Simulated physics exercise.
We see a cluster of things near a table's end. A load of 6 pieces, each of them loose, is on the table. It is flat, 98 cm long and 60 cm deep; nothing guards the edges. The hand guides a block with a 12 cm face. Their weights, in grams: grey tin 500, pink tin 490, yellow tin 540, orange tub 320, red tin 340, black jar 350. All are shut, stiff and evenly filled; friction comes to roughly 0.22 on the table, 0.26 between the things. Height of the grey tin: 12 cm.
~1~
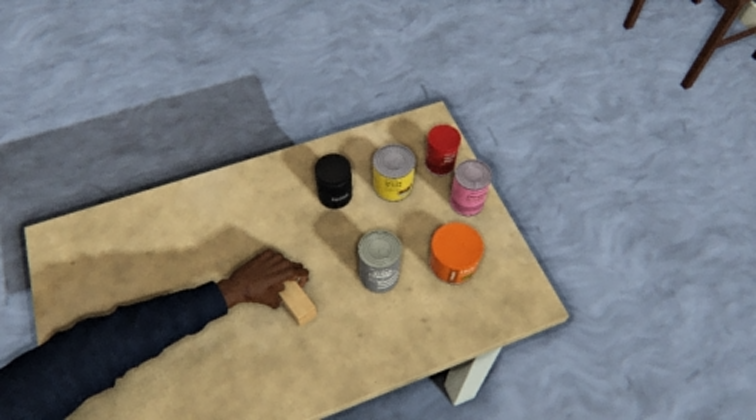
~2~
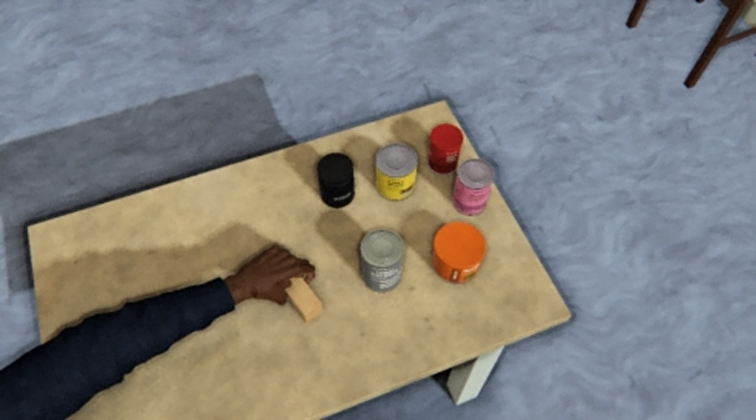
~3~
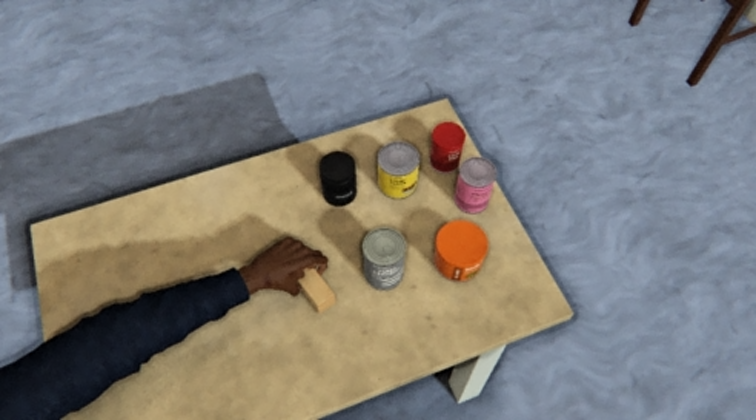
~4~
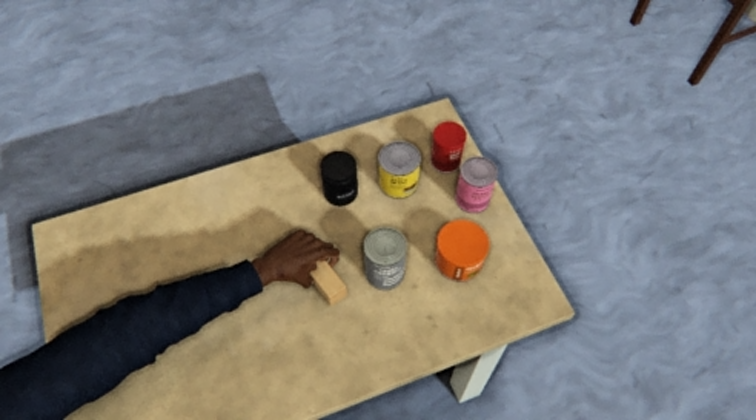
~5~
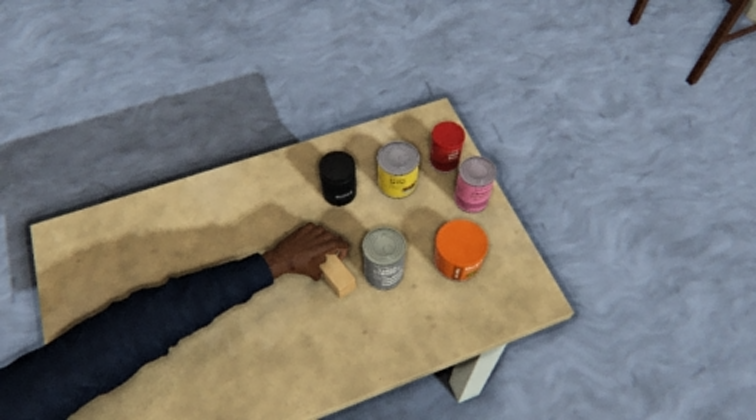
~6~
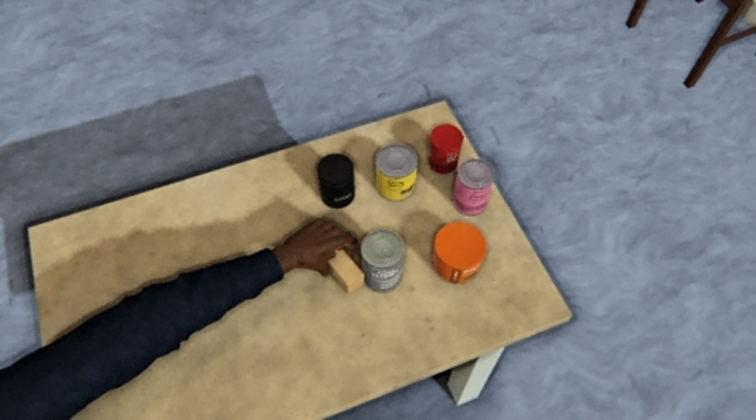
A hand in a dark sleeve slides a small tan block rightward across a wooden table, closing the gap to a grey tin, while the grey, yellow, pink and red tins, orange tub and black jar stay in place.
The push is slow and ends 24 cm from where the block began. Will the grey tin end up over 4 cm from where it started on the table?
The grey tin leaves its spot.
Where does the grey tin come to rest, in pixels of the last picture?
Around (435, 239).
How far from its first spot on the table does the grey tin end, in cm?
About 12 cm.
Then, 0.20 s later than the last frame, pusher on by 14 cm; grey tin 3 cm from its spot near (394, 256).
Then, 0.50 s later than the last frame, pusher on by 18 cm; grey tin 7 cm from its spot near (412, 247).
Then, 0.70 s later than the last frame, pusher on by 21 cm; grey tin 9 cm from its spot near (423, 242); orange tub 2 cm from its spot.
Then, 0.90 s later than the last frame, pusher on by 23 cm; grey tin 12 cm from its spot near (434, 239); orange tub 4 cm from its spot.
When it is over, not toppled but over 4 cm from the start, grey tin and orange tub; the other 4 within 4 cm of the start. End places, in pixels of the last picture, grey tin near (435, 239).
